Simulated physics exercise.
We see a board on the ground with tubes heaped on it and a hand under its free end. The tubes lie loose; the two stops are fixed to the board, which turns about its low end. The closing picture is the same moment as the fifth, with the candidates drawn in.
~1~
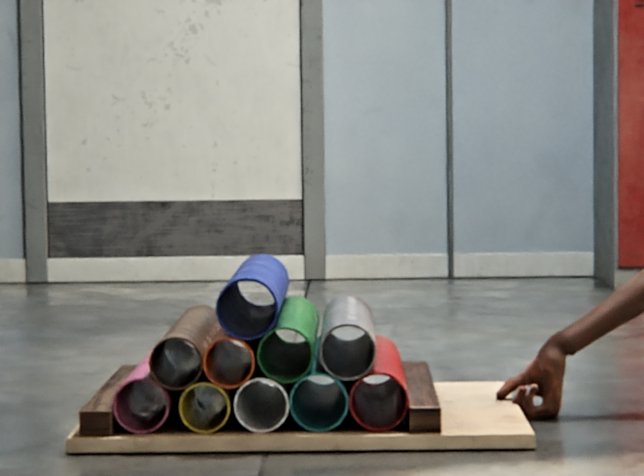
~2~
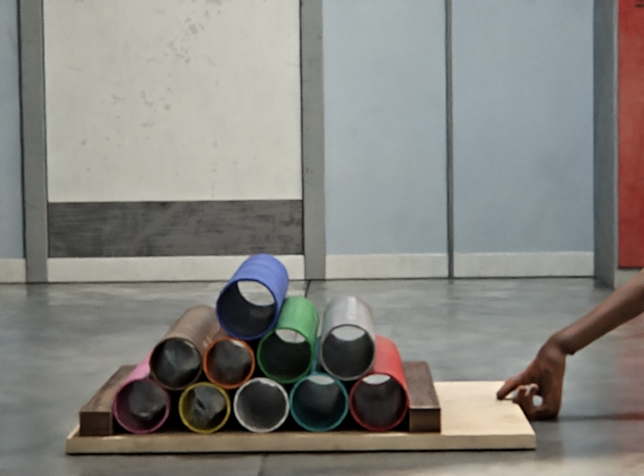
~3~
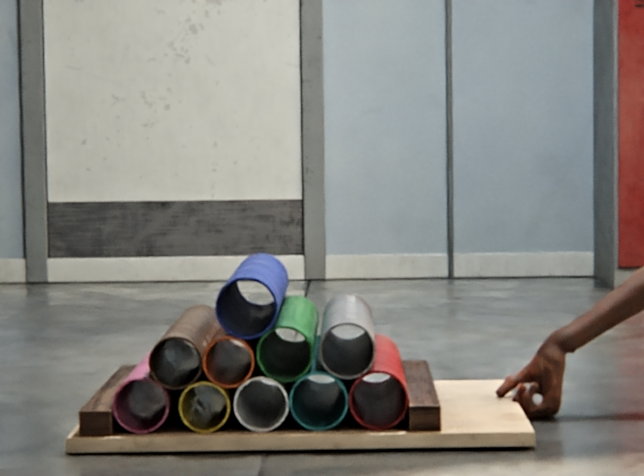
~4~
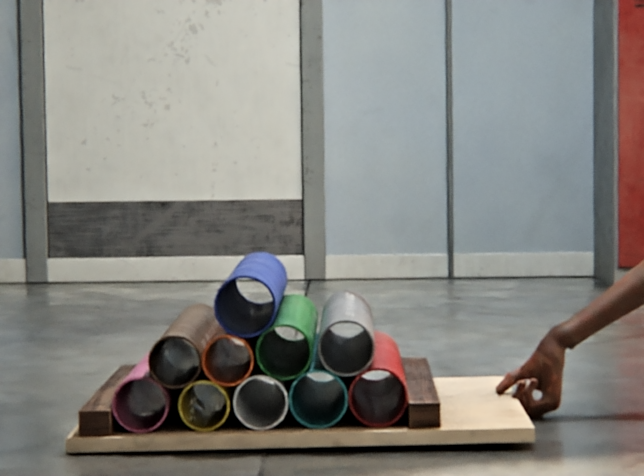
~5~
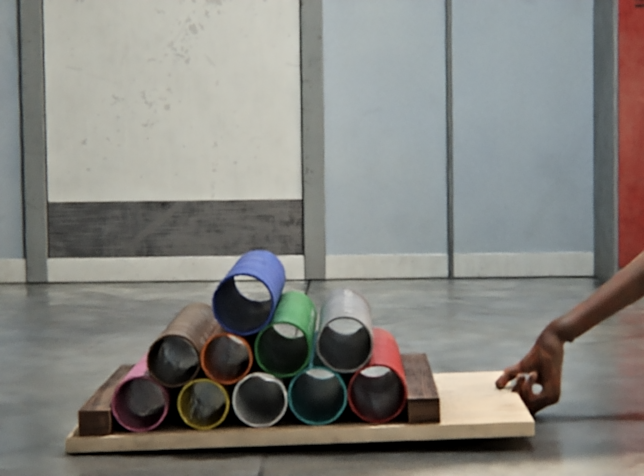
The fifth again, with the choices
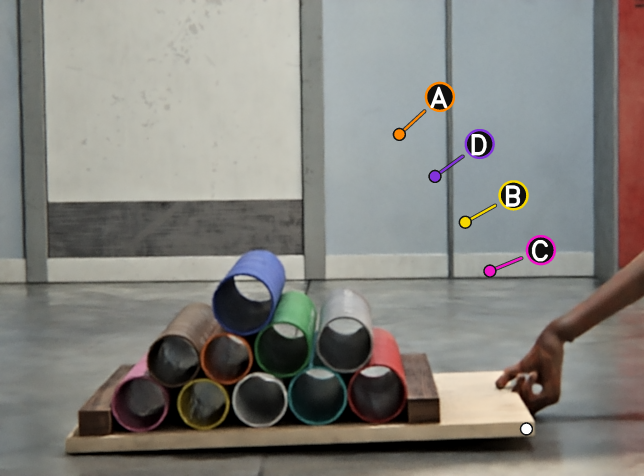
A hand slowly lifts the right end of a board stacked with colourful tubes slightly.
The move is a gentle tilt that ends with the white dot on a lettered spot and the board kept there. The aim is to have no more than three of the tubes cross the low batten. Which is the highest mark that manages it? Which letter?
At most to C.
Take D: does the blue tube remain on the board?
The blue tube: No.
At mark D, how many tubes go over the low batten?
The count is five.
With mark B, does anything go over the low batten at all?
Yes, at B.
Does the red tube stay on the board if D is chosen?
Yes.
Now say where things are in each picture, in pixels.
Orange tube (229, 363); green tube (285, 355); blue tube (247, 309), in the first picture.
Blue tube (247, 309); board (304, 402), in the second picture.
Board (304, 402); red tube (379, 400); turquoise tube (319, 401), in the third picture.
Board (304, 399); pink tube (140, 405); yellow tube (204, 406), in the fourth picture.
Board (303, 397); pink tube (140, 404); yellow tube (203, 404), in the fifth picture.
On the copy, A at (399, 134); B at (465, 222); C at (490, 271); D at (435, 177); the white dot at (526, 429).
On C. First, board at 15°.
Then, board at 22°.
Finally, board at 22°, one over the low batten (blue).
By contrast, A five over the low batten; B four over the low batten (brown, orange, green, blue); D five over the low batten.
